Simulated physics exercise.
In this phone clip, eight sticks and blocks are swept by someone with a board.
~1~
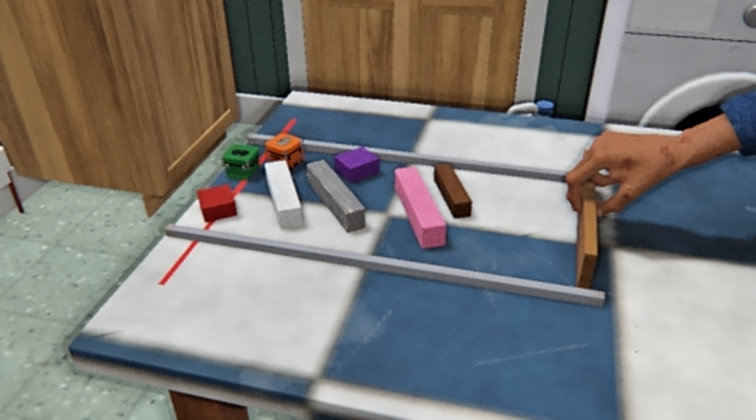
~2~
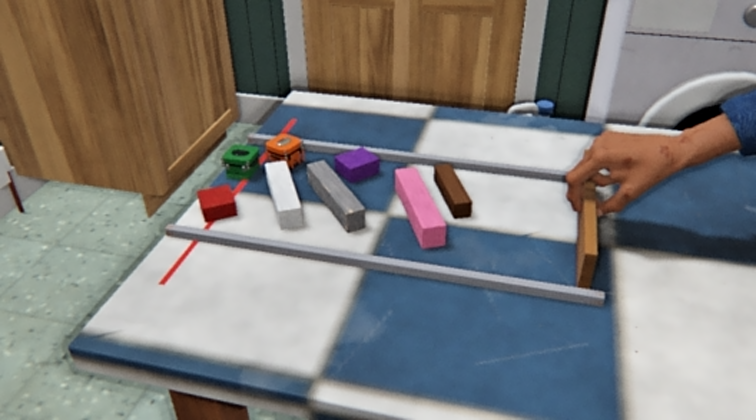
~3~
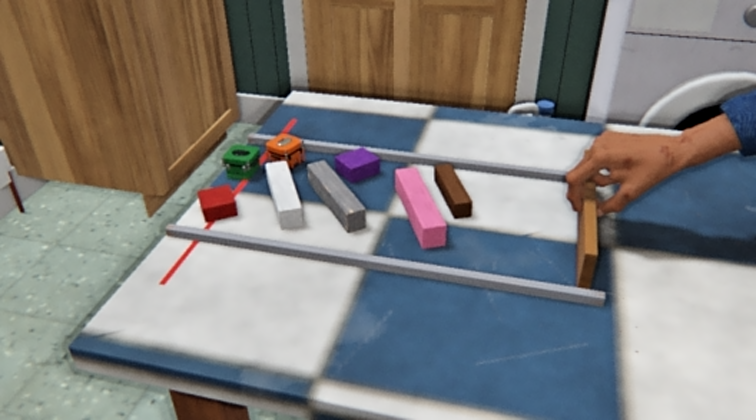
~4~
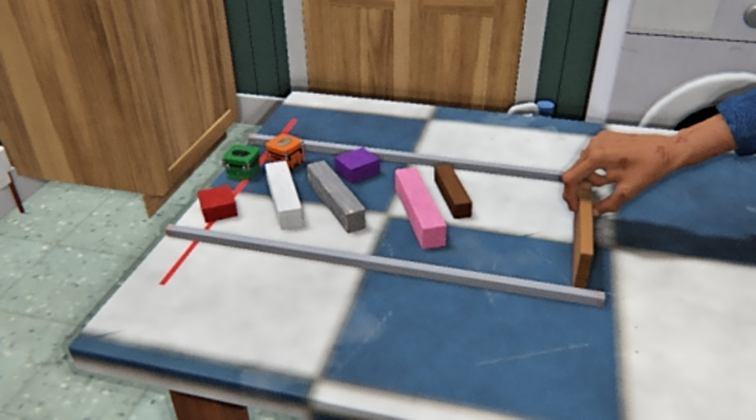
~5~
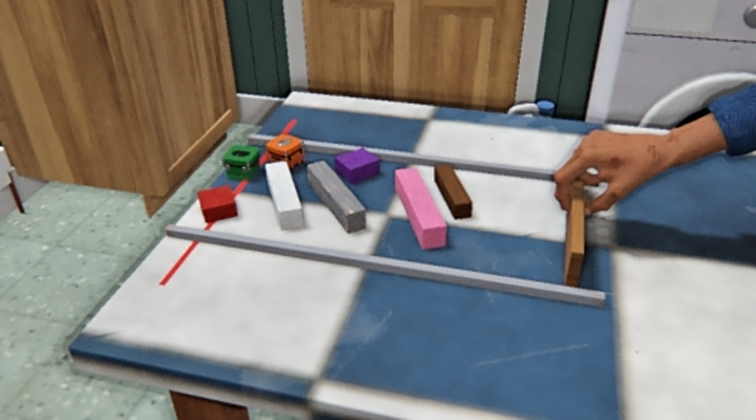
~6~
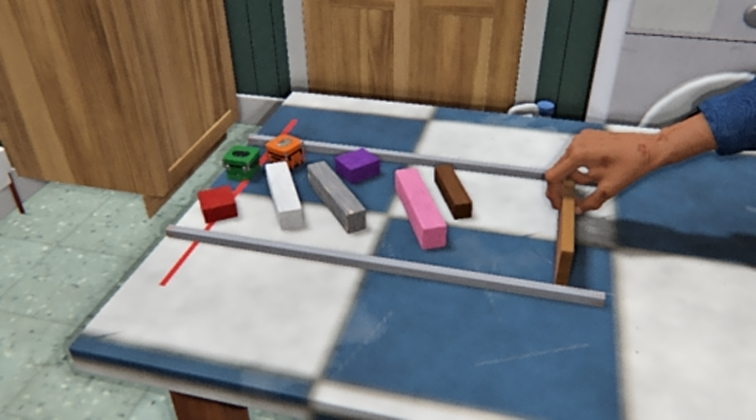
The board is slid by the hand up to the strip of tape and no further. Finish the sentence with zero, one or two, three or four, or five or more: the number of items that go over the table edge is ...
The number of items that go over the table edge is five or more.
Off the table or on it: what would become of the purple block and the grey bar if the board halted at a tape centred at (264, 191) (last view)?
Purple block: Is still there, grey bar: Is still there.
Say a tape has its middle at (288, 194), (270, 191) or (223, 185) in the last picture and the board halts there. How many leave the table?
First 2, then 3, then 7.
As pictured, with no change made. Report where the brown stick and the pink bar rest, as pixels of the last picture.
The brown stick settles near (246, 163); as for the pink bar, near (211, 180).
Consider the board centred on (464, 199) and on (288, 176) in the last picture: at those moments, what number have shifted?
Note: First position 1; second position 8.
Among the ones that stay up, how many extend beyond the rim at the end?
Answer: 1.
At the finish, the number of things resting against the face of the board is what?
That would be 2 of them.
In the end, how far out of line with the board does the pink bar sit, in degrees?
Out of line by around 20°.
Early on, none off yet; green case at rest near (243, 163); red block at rest near (218, 204); orange case at rest near (285, 153).
A while later, none off yet; green case leaning a little near (213, 160); red block travelled about its own width near (194, 201); orange case travelled about its own width near (250, 152).
Finally, the number that fall off is five or more; lost, purple block, grey bar, white bar, orange case, red block and green case.
